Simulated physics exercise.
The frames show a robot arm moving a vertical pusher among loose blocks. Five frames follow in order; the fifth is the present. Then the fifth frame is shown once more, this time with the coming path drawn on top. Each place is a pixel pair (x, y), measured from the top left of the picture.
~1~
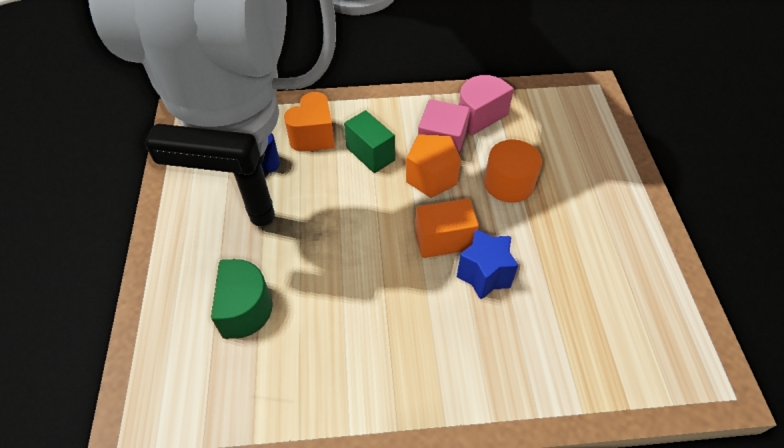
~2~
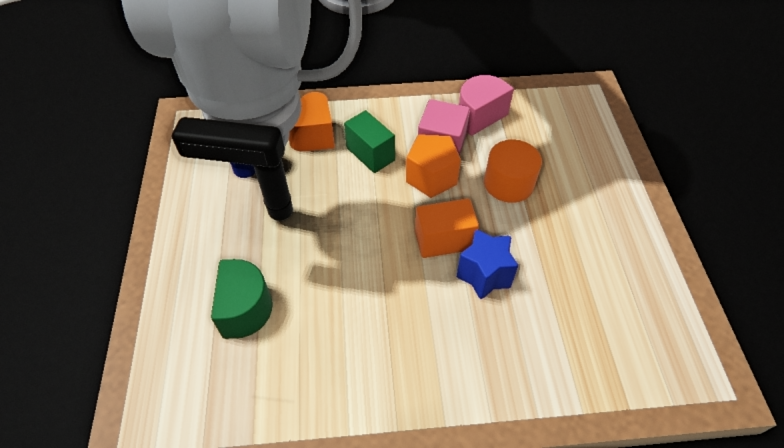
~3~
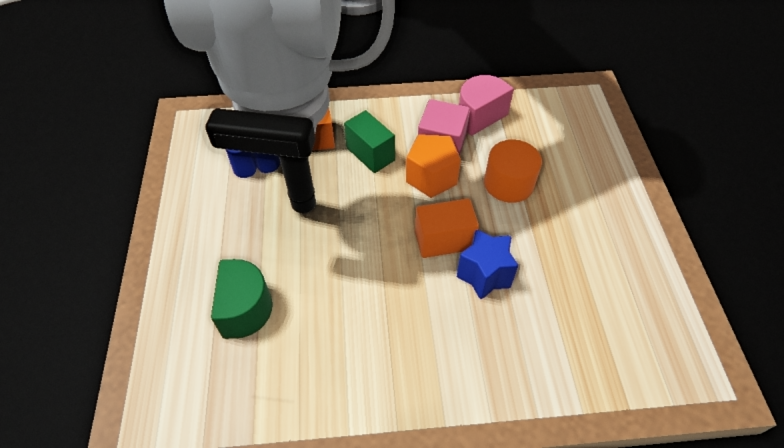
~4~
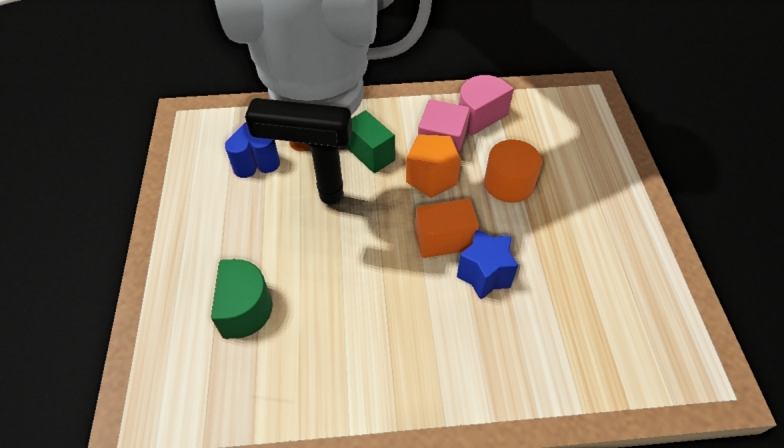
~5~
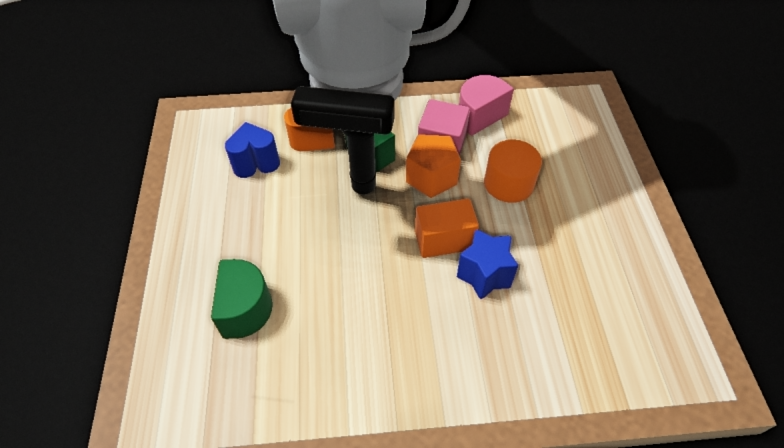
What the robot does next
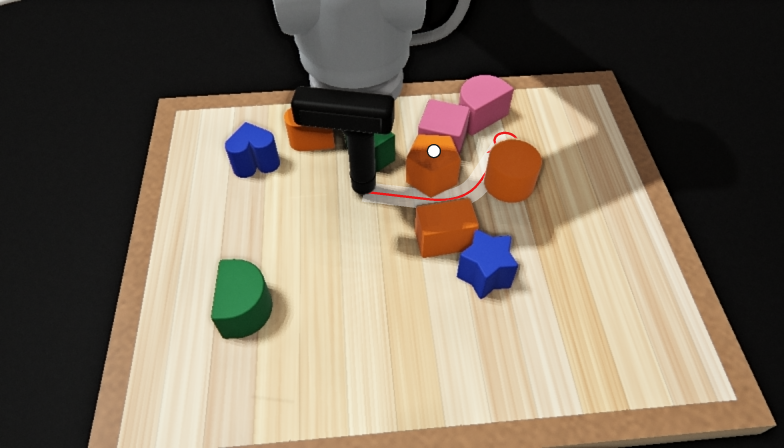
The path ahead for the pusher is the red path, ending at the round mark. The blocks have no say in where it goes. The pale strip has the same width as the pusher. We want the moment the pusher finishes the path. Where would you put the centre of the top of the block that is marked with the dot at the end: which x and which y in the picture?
Final place: (480, 104).
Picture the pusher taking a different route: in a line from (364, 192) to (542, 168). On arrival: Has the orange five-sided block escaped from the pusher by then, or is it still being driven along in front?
Still in front.
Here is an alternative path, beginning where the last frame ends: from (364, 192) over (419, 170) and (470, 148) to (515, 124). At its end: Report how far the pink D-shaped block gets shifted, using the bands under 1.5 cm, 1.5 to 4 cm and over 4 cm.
Once the path ends, it will sit 1.5 to 4 cm from where it is now.
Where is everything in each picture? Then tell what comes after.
The first frame shows tip of the pusher (263, 217), middles of tops, orange five-sided block (434, 151), pink square piece (445, 116), pink D-shaped block (484, 89), orange cylinder (516, 157).
The second frame shows pusher (281, 212), nothing pushed.
The third frame shows pusher (304, 205), nothing pushed.
The fourth frame shows pusher (332, 196), nothing pushed.
The fifth frame shows pusher (364, 186), orange five-sided block (434, 151), pink square piece (445, 116), pink D-shaped block (484, 89), orange cylinder (516, 157).
The line goes from (364, 192) through (427, 199) and (480, 181) to (506, 141); the dot is on the orange five-sided block.
What follows on the original path. One third of the way, pusher (429, 194); orange five-sided block (447, 150), turned 15° anticlockwise; pink square piece (446, 114).
Two thirds of the way, pusher (482, 175); orange five-sided block (476, 130), turned 50° anticlockwise; pink square piece (445, 103), turned 55° anticlockwise; pink D-shaped block (486, 87); orange cylinder (525, 155).
At the end, pusher (507, 135); orange five-sided block (480, 104), turned 95° anticlockwise; pink square piece (431, 96), turned 80° anticlockwise; pink D-shaped block (485, 75), turned 30° clockwise; orange cylinder (534, 150).
